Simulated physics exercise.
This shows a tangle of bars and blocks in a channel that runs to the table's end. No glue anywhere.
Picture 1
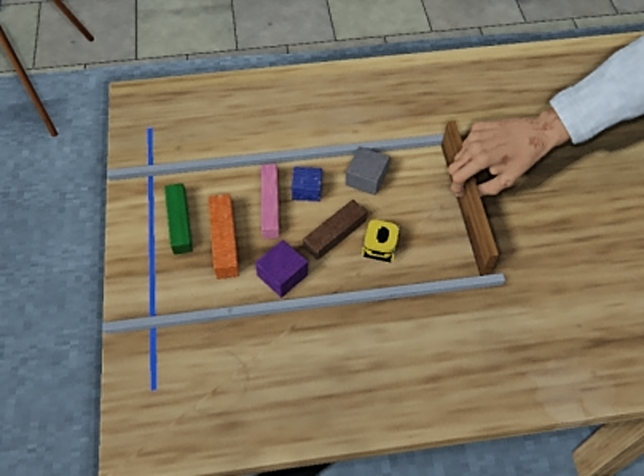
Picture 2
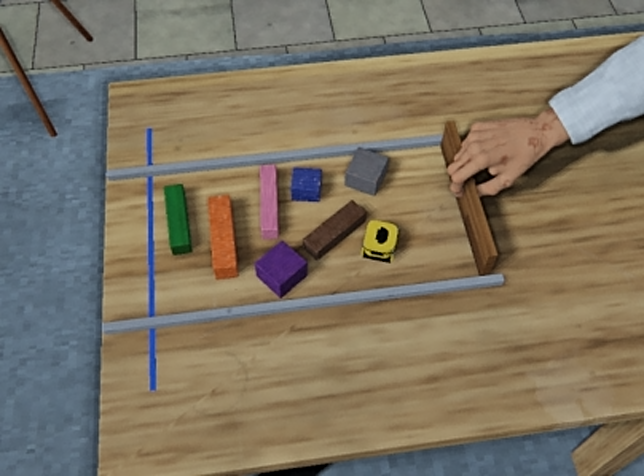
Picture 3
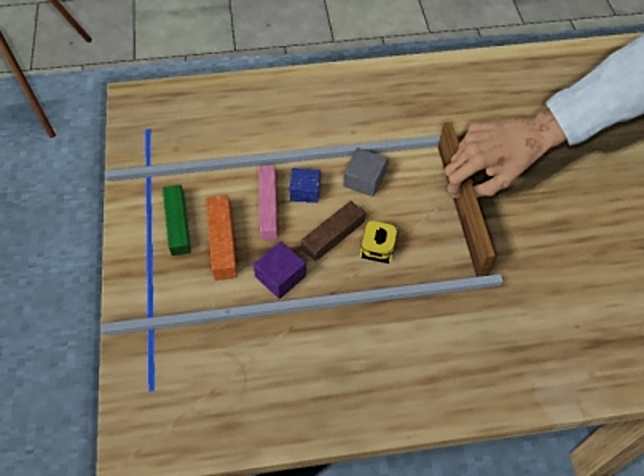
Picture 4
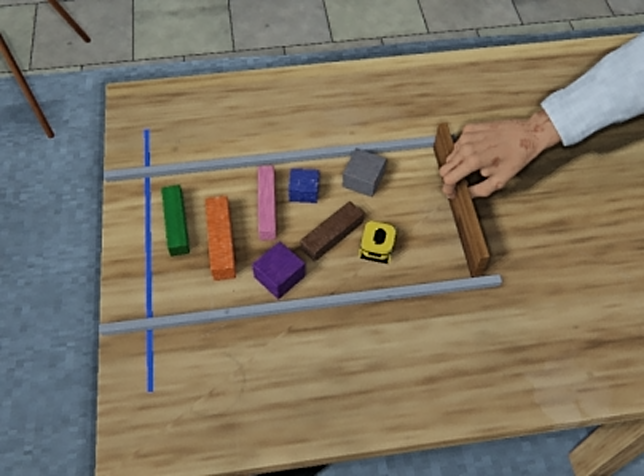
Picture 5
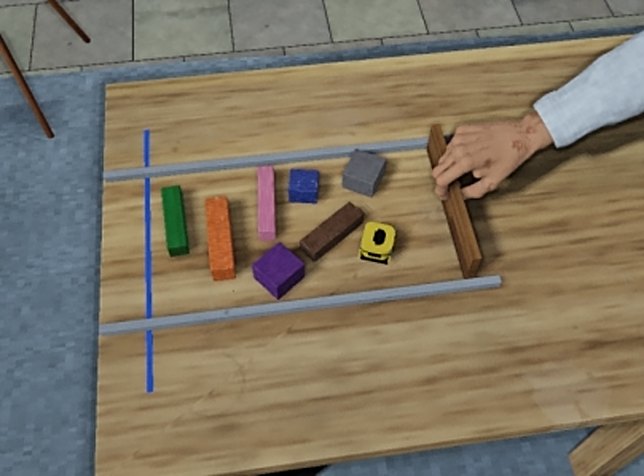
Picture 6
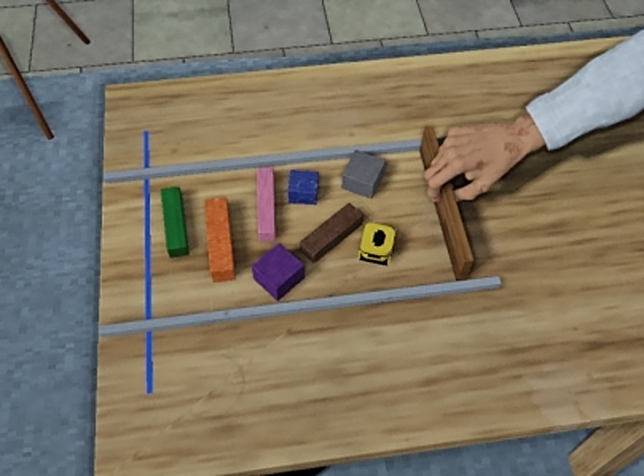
On a wooden table, a hand slides a board slightly left toward unmoving coloured blocks.
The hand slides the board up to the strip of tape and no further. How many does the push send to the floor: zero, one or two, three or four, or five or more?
The number that fall off is three or four.
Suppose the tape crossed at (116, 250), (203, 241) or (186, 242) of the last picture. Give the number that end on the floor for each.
Down on the floor: 7, 1 and 1.
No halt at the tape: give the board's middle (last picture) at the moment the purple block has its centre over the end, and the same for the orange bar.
About (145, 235), and (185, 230) for the other.
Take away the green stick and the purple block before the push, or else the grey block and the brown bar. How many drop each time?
First 3, then 2.
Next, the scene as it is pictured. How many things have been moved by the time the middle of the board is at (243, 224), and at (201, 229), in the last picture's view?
8 and 8.
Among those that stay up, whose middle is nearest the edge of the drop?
The purple block ends nearest.
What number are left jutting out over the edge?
The number is 2.
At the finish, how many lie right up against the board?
In contact: 3.
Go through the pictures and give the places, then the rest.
The first frame shows green stick (178, 218); orange bar (223, 236); pink bar (270, 201); board (467, 196); tape (152, 244).
The second frame shows orange bar (223, 236); blue block (306, 185).
The third frame shows pink bar (268, 202); brown bar (334, 230).
The fourth frame shows green stick (175, 220); yellow case (378, 243).
The fifth frame shows orange bar (220, 238); board (451, 199).
The sixth frame shows green stick (175, 221); orange bar (220, 239); pink bar (266, 204); board (444, 201); tape (148, 247).
A little later, none off yet; green stick at rest near (175, 221); orange bar at rest near (220, 239); pink bar at rest near (266, 204).
Next, none off yet; green stick shifted about its own width near (125, 230); orange bar shifted about its own width near (153, 251); pink bar shifted about its own width near (165, 218).
When it is over, the number that fall off is three or four; down, blue block, pink bar, orange bar and green stick.
